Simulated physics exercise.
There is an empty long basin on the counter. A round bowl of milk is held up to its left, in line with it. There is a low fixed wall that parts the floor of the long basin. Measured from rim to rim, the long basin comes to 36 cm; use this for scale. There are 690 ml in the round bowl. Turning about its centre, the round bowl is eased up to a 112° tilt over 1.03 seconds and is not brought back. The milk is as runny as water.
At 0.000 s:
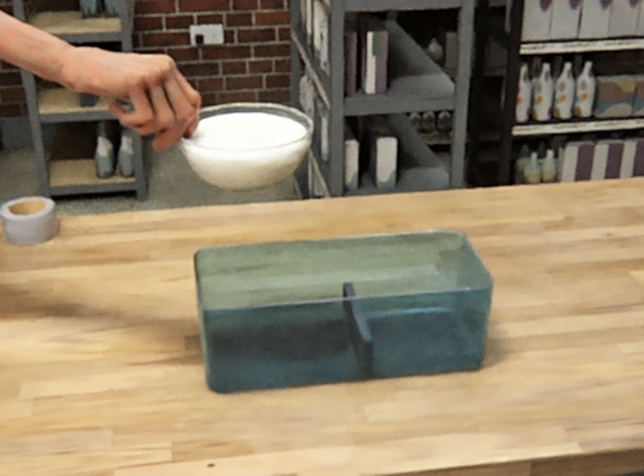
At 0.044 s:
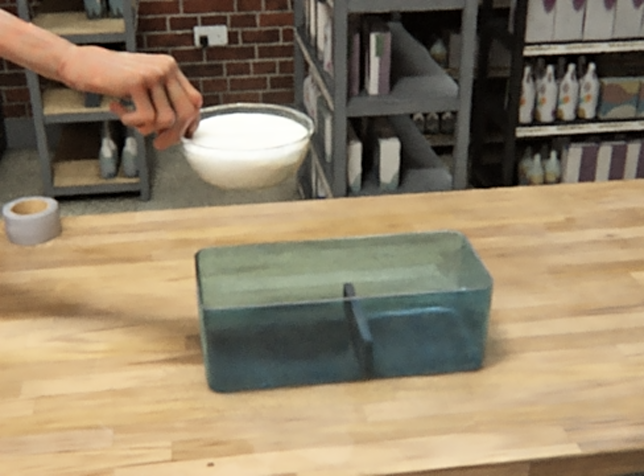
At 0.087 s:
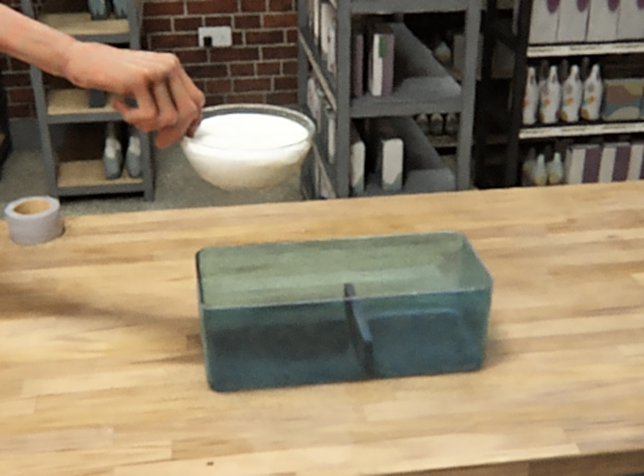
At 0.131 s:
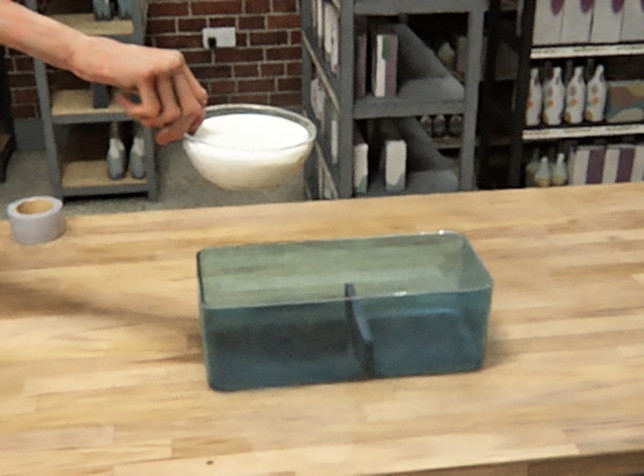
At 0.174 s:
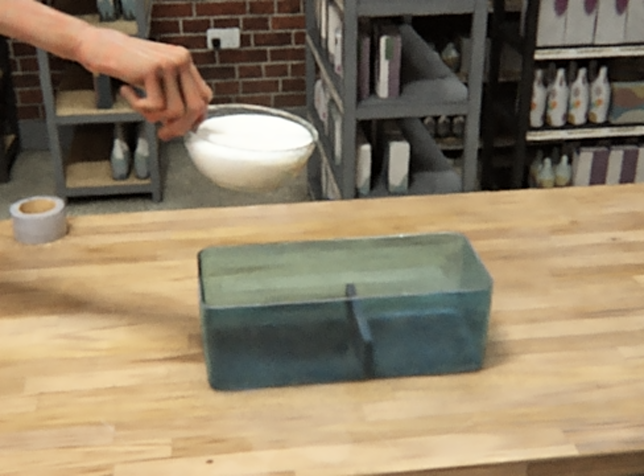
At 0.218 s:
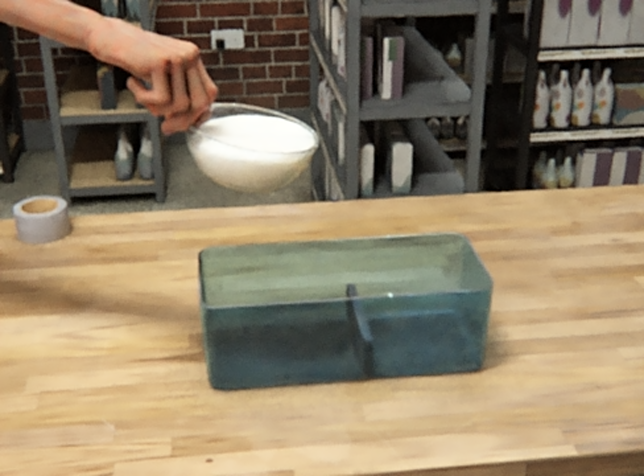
Above a long basin on a wooden counter, a hand slightly tilts a bowl of milk.
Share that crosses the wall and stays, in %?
62 %.
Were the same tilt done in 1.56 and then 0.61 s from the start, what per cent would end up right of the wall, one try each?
70 in a hundred, followed by 40 in a hundred.
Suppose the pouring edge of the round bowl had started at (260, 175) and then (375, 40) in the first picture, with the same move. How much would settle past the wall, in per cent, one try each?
5 and 90 %.
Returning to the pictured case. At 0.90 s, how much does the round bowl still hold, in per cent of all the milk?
Around 0 in a hundred is still there.
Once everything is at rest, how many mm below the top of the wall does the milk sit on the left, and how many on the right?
Left about 44 mm, while the right is about 34 mm.
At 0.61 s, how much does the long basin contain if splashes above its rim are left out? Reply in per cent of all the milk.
Roughly 26 percent.
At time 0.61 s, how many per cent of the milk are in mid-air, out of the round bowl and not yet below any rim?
Close to 44 in a hundred.
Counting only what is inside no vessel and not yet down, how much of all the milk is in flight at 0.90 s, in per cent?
About 3 per cent.
Then, 0.61 s in, the tilt is 72° and 29 per cent is still to pour, 5 is left of the wall and 21 right of it.
Then, 0.90 s in, the tilt is 108° and 0 per cent is still to pour, 35 is left of the wall and 61 right of it.
Then, 1.20 s in, the tilt is 112° and 0 per cent is still to pour, 38 is left of the wall and 62 right of it.
Then, 1.53 s in, the tilt is 112° and 0 per cent is still to pour, 38 is left of the wall and 62 right of it.
Finally, 38 per cent lies left of the wall, 62 right of it and 1 outside.
